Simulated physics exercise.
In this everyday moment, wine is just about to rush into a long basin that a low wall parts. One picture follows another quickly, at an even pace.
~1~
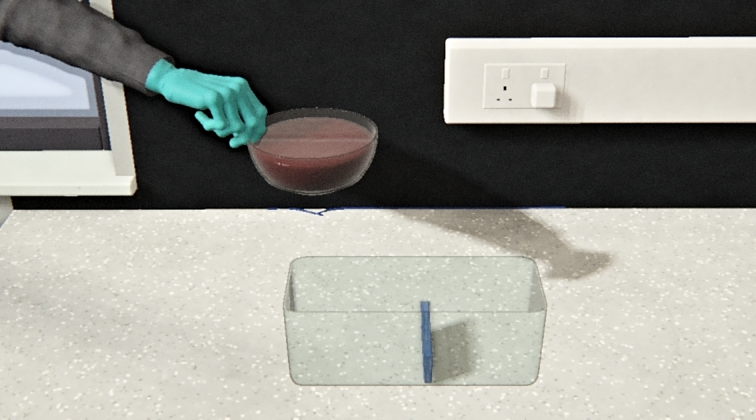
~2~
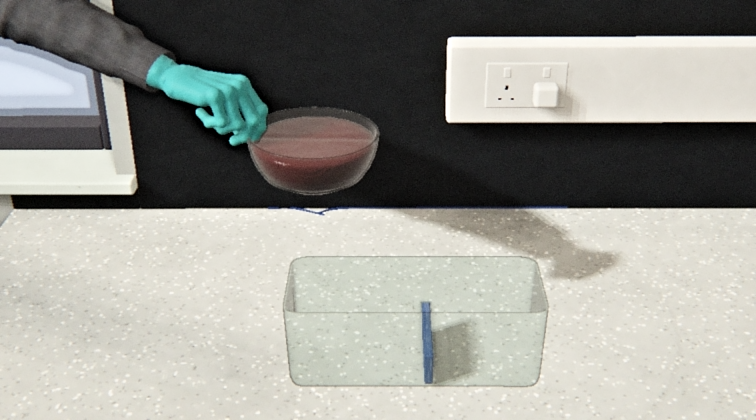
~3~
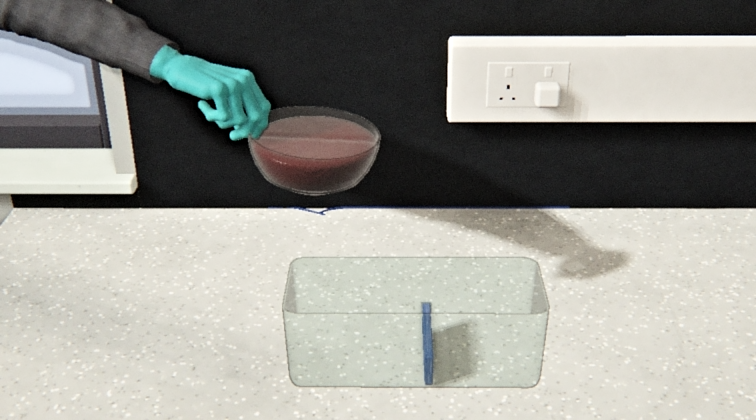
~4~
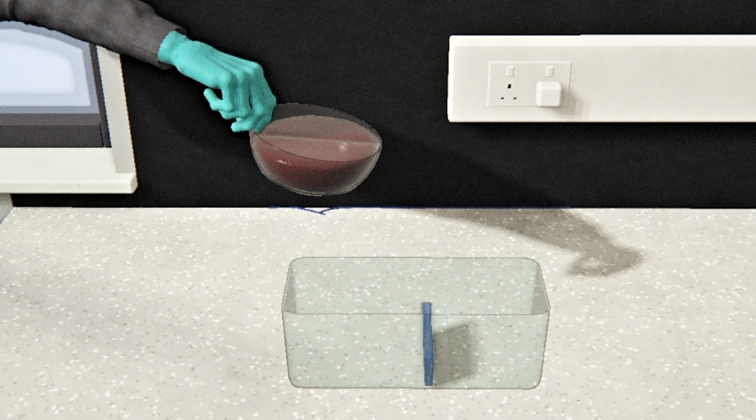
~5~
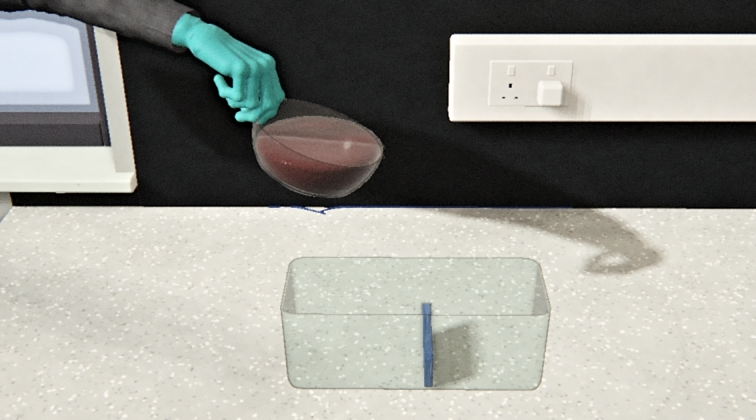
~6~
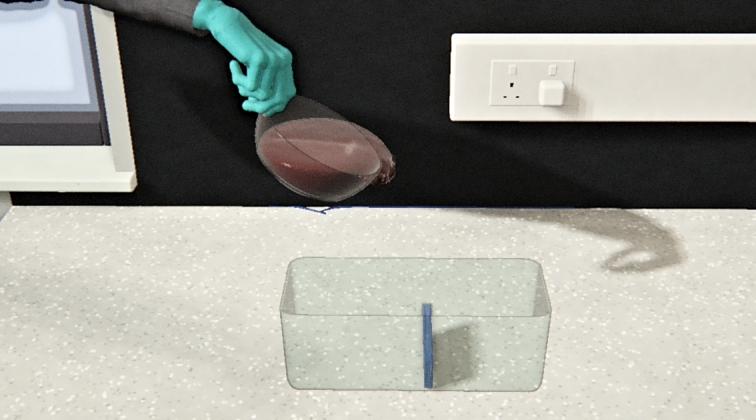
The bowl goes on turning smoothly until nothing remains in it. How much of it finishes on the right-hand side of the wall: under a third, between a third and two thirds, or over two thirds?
No lower than a third, no higher than two thirds.
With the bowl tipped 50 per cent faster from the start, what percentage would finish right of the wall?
Something like 40 in a hundred.
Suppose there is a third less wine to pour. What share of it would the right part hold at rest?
35 per cent or so.
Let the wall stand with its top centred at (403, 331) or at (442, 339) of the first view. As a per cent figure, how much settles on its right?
70 per cent first, then 40 per cent.
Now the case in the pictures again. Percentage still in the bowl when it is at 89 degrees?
Roughly 15 percent remains at that point.
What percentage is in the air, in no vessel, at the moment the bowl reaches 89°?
About 50 per cent.
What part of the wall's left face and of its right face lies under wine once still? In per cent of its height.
30 % left, 50 % right.
A moment on, the bowl is tipped on its side and 13 per cent is still to pour, 5 is left of the wall and 33 right of it.
Next, the bowl is tipped right over and 0 per cent is still to pour, 38 is left of the wall and 52 right of it.
Then the bowl is tipped right over and 0 per cent is still to pour, 42 is left of the wall and 53 right of it.
Later the bowl is tipped right over and 0 per cent is still to pour, 42 is left of the wall and 53 right of it.
In the end 42 per cent lies left of the wall, 53 right of it and 5 outside.
